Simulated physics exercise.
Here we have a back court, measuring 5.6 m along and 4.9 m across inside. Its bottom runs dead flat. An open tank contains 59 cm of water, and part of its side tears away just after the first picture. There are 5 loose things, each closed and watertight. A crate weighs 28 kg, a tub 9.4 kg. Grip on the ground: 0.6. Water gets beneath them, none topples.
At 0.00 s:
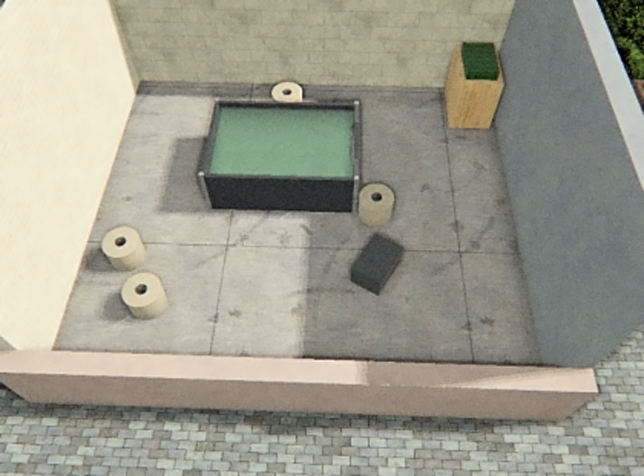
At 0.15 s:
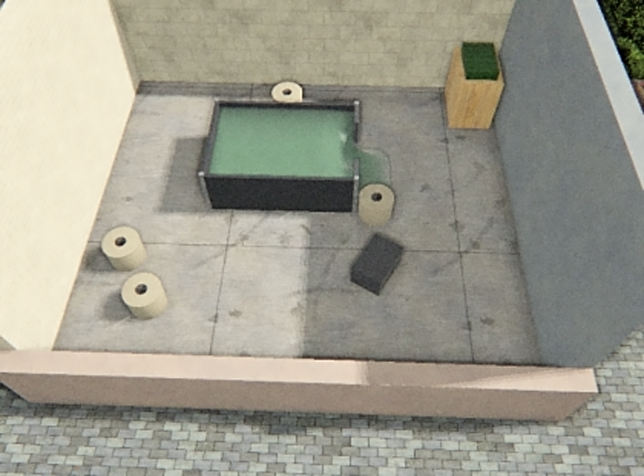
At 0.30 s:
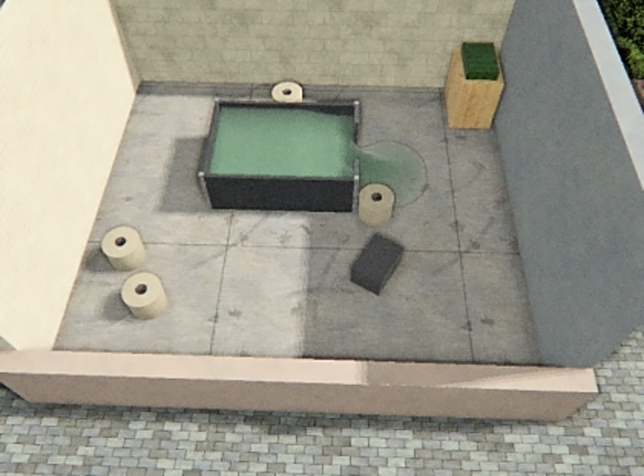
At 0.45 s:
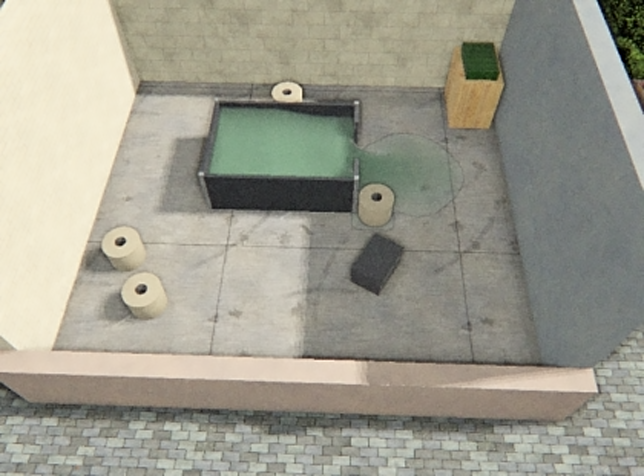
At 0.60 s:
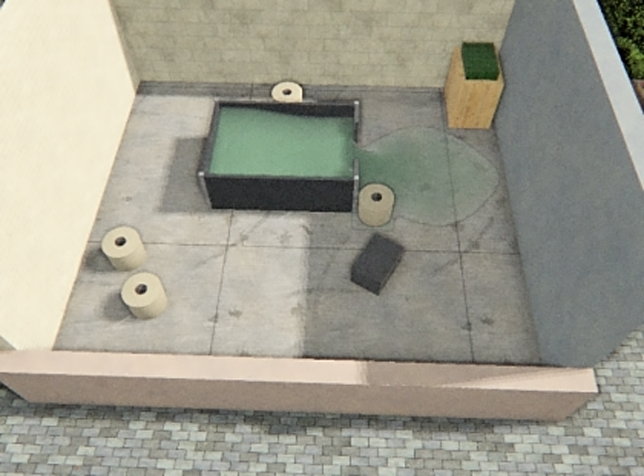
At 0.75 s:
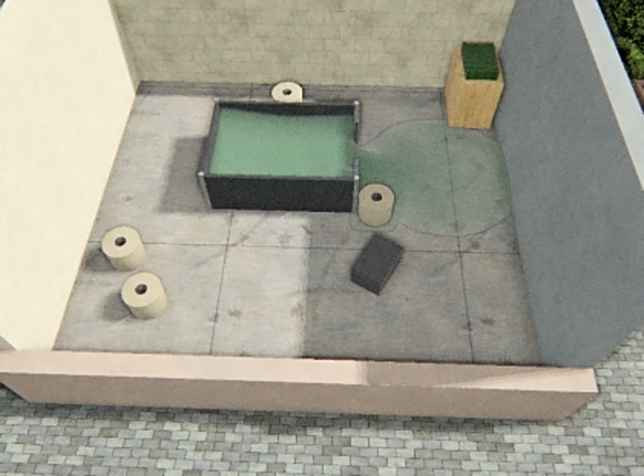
Walled concrete court with an open tank of green water leaking from its right side, a puddle spreading rightward across the floor.
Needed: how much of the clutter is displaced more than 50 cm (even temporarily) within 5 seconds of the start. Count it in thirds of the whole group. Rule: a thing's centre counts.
Fewer than a third of them move that far.
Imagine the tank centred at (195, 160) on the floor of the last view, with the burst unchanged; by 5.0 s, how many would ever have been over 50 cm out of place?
Result: 1 of them.
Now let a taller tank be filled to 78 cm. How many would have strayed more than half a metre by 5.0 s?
1.
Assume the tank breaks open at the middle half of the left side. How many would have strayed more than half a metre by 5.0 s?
In that case 3 of them.
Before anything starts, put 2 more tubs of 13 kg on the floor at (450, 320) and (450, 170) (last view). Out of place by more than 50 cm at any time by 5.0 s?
In that order: Past it, more.
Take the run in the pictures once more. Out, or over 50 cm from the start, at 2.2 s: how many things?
The number by then is 0.
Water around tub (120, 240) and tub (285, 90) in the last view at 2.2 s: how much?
I'd put it at 0 cm and 0 cm respectively.
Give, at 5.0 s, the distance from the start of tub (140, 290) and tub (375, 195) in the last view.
Object 1: 0 cm. Object 2: 0 cm.
After 1.1 s 0 of 5 are over 50 cm from their spots; 0 afloat.
After 2.2 s 0 of 5 are over 50 cm from their spots; 0 afloat.
After 3.5 s 0 of 5 are over 50 cm from their spots; 0 afloat.
After 5.0 s 0 of 5 are over 50 cm from their spots, and 0 have been at some point; 0 afloat.
